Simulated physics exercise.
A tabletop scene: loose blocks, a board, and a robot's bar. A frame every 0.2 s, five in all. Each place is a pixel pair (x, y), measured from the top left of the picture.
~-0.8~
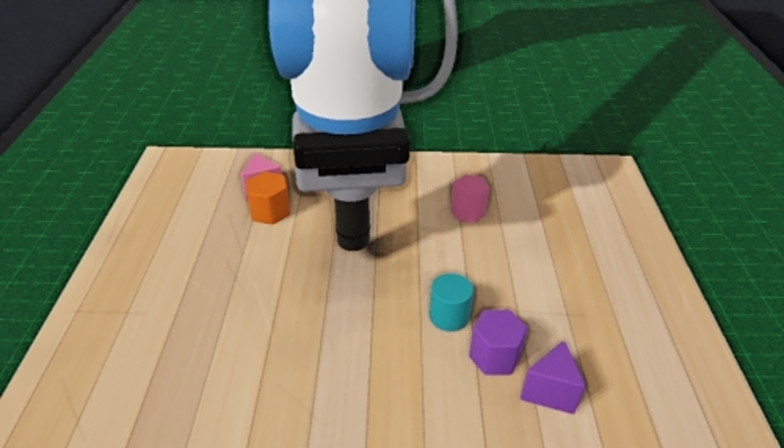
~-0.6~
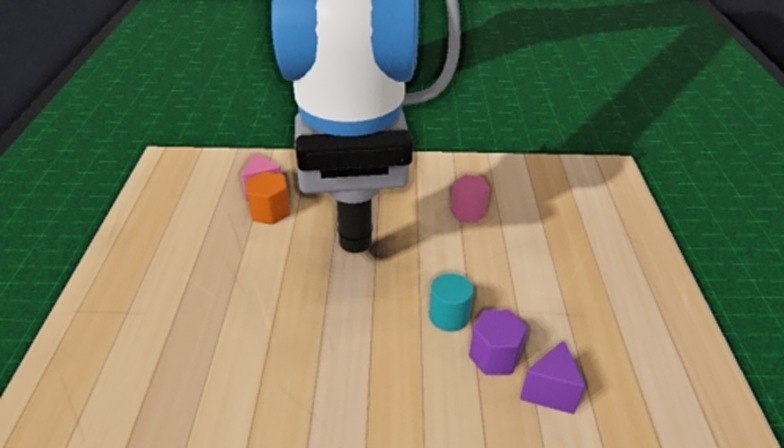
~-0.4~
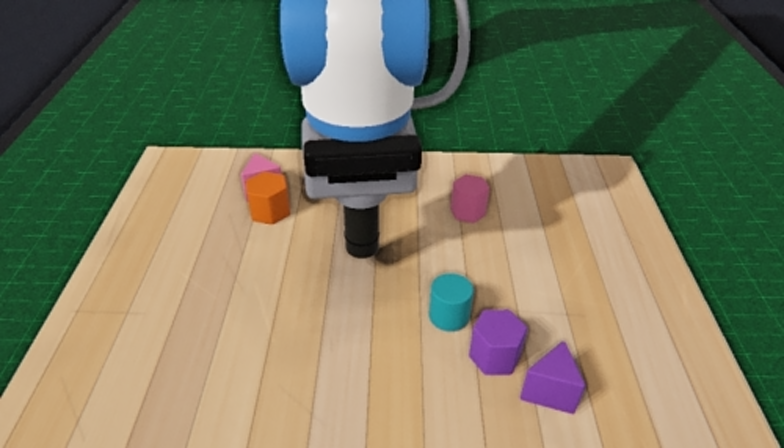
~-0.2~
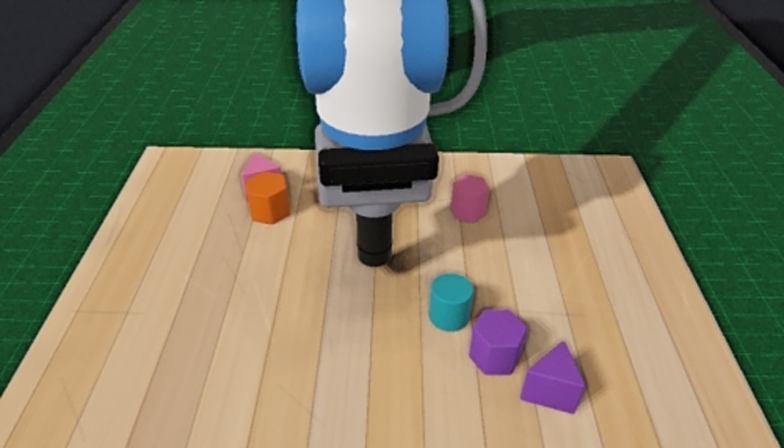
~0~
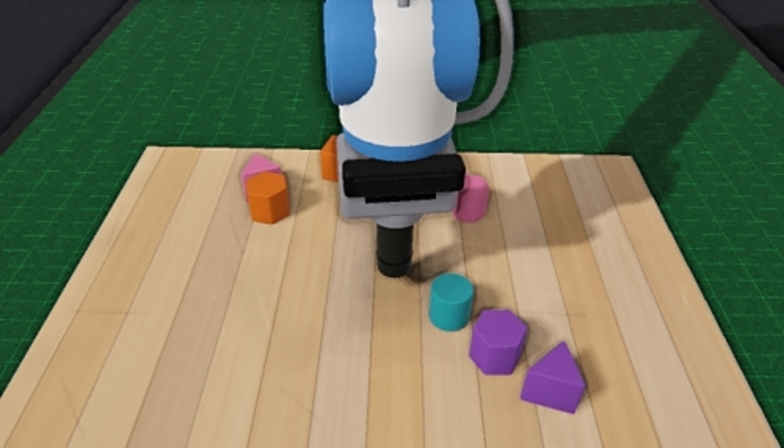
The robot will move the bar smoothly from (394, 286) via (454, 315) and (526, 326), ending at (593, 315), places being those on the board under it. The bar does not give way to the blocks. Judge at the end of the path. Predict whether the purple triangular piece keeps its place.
At the end, its place is different.
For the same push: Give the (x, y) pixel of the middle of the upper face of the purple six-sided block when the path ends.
The purple six-sided block ends near (542, 352).
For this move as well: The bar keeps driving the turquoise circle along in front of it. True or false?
The statement is false.
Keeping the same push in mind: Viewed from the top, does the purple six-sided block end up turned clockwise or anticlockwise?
The turn is clockwise.
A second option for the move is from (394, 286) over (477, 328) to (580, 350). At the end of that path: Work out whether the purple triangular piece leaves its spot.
Moved.
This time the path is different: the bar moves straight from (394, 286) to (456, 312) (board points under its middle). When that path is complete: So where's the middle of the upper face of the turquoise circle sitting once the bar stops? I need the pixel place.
The point I'd pick in the picture is (490, 307).
The first path, step by step. One third of the way, bar (458, 297); turquoise circle (495, 305); purple six-sided block (519, 340), turned 20° clockwise.
Two thirds of the way, bar (532, 307); turquoise circle (568, 321); purple six-sided block (542, 352), turned 75° clockwise; purple triangular piece (573, 385).
At the end, bar (599, 296); turquoise circle (587, 324); purple six-sided block (542, 352), turned 75° clockwise; purple triangular piece (573, 385).
